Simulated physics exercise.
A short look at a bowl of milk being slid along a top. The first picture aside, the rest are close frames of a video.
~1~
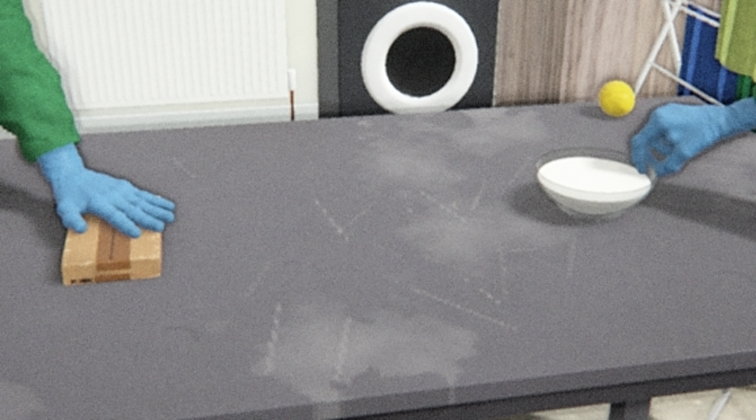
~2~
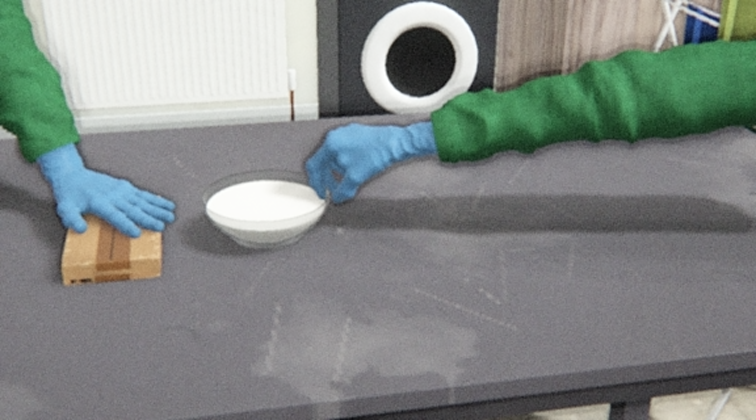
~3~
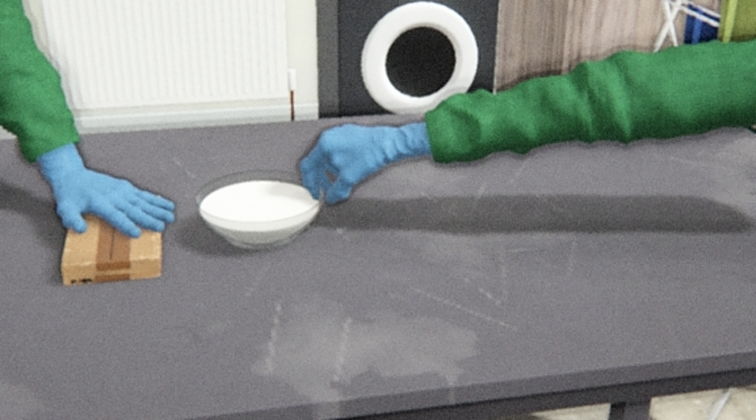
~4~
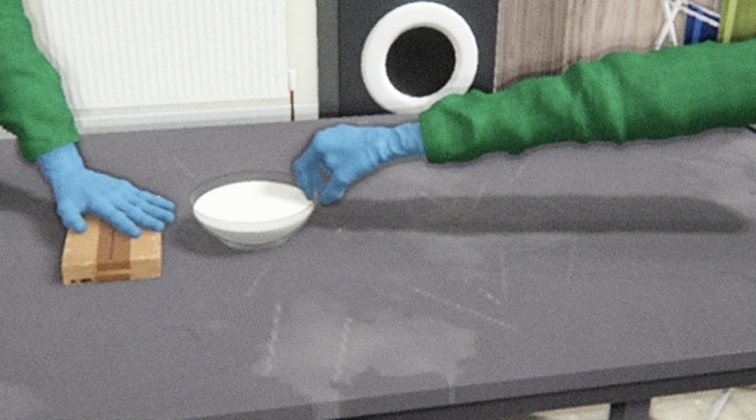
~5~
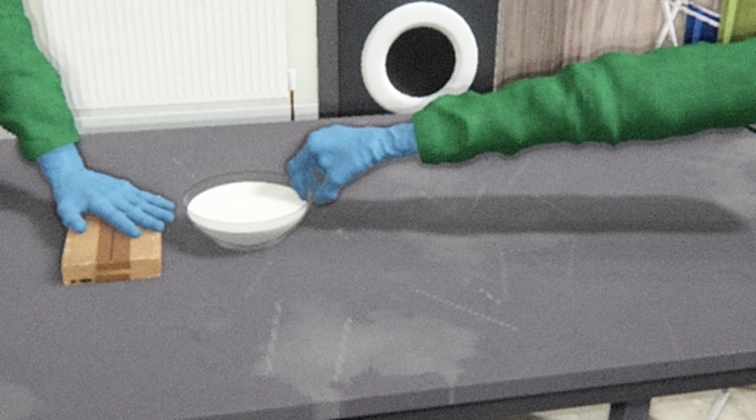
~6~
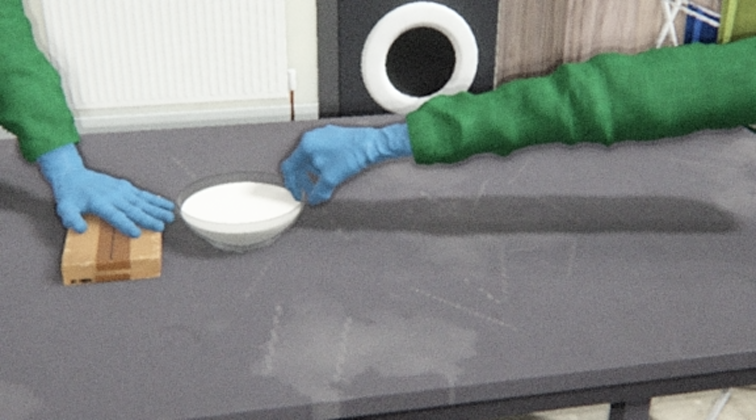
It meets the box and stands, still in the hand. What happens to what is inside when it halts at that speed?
It ends up with no mess.
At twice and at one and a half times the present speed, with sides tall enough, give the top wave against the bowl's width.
The wave tops out at around 10 per cent of the width, and then at around 10 per cent.
Shortly, the bowl meets the box.
Then, the milk surges up the wall; the wave climbs under half way to the rim.
At the finish, the bowl stands at the box; none is lost.
